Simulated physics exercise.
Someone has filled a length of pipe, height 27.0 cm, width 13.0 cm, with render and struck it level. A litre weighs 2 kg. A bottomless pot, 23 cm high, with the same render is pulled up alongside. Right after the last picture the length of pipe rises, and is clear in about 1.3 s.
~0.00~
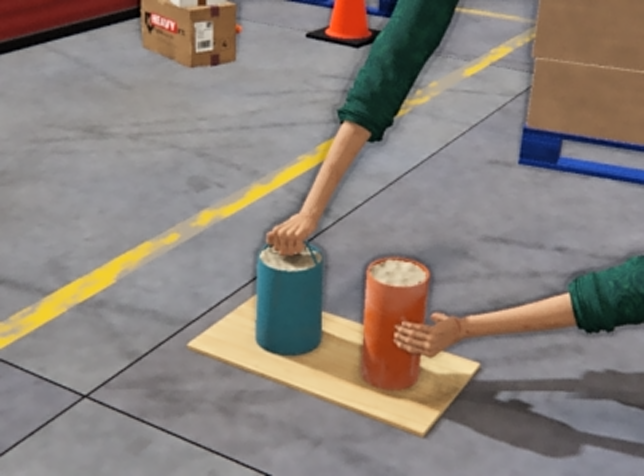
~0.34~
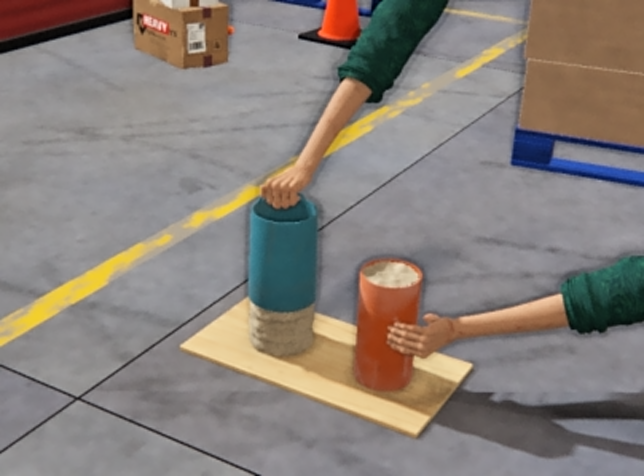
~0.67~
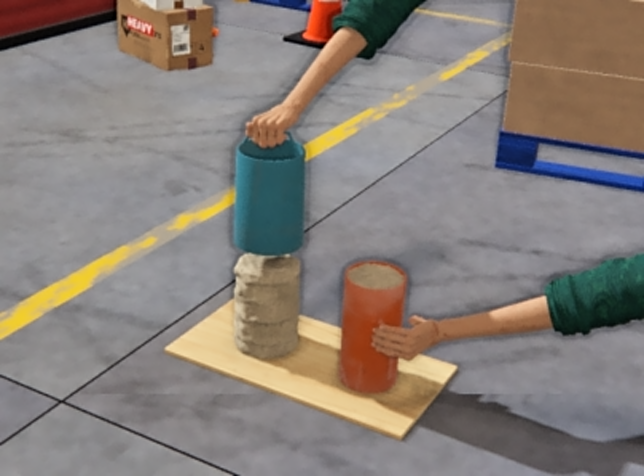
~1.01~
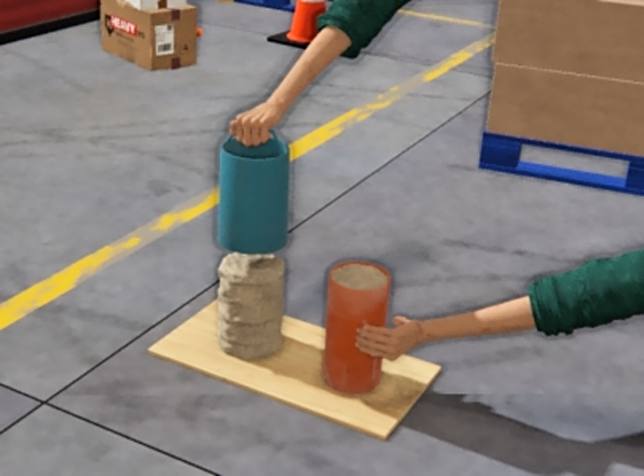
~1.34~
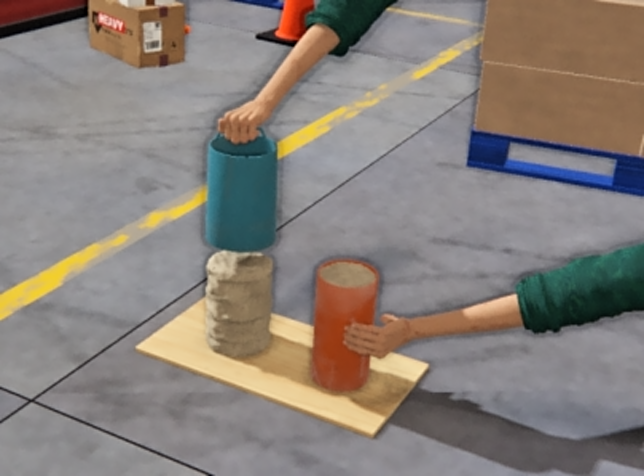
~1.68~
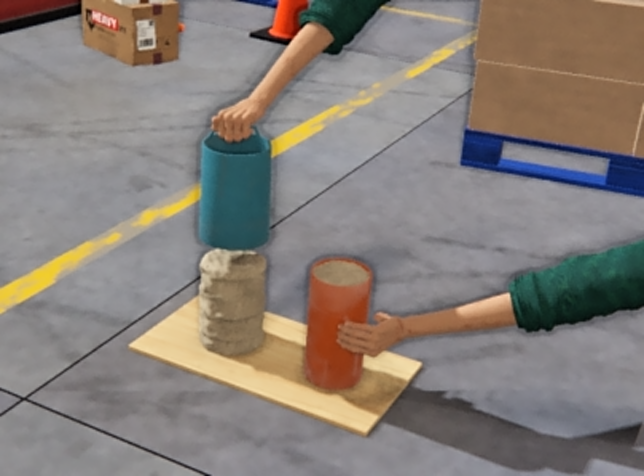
On a warehouse floor, a hand lifted a bottomless teal pot straight up off a wooden board, leaving a lumpy grey-beige column standing, while another hand stayed on a filled orange pipe to the right.
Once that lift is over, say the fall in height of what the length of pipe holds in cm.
Close to 2 centimetres.
After 2.0 s, the length of pipe is up 6.2 cm; the render has come down 0.0 cm to 27 cm and is 13 cm wide.
After 2.3 s, the length of pipe is up 16 cm; the render has come down 0.0 cm to 27 cm and is 13 cm wide.
After 2.7 s, the length of pipe is up 29 cm; the render has come down 1.7 cm to 25 cm and is 14 cm wide.
After 3.0 s, the length of pipe is clear; the render has come down 2.4 cm to 25 cm and is 15 cm wide.
After 3.9 s, at rest, the length of pipe is clear; the render has come down 2.5 cm to 24 cm and is 15 cm wide.
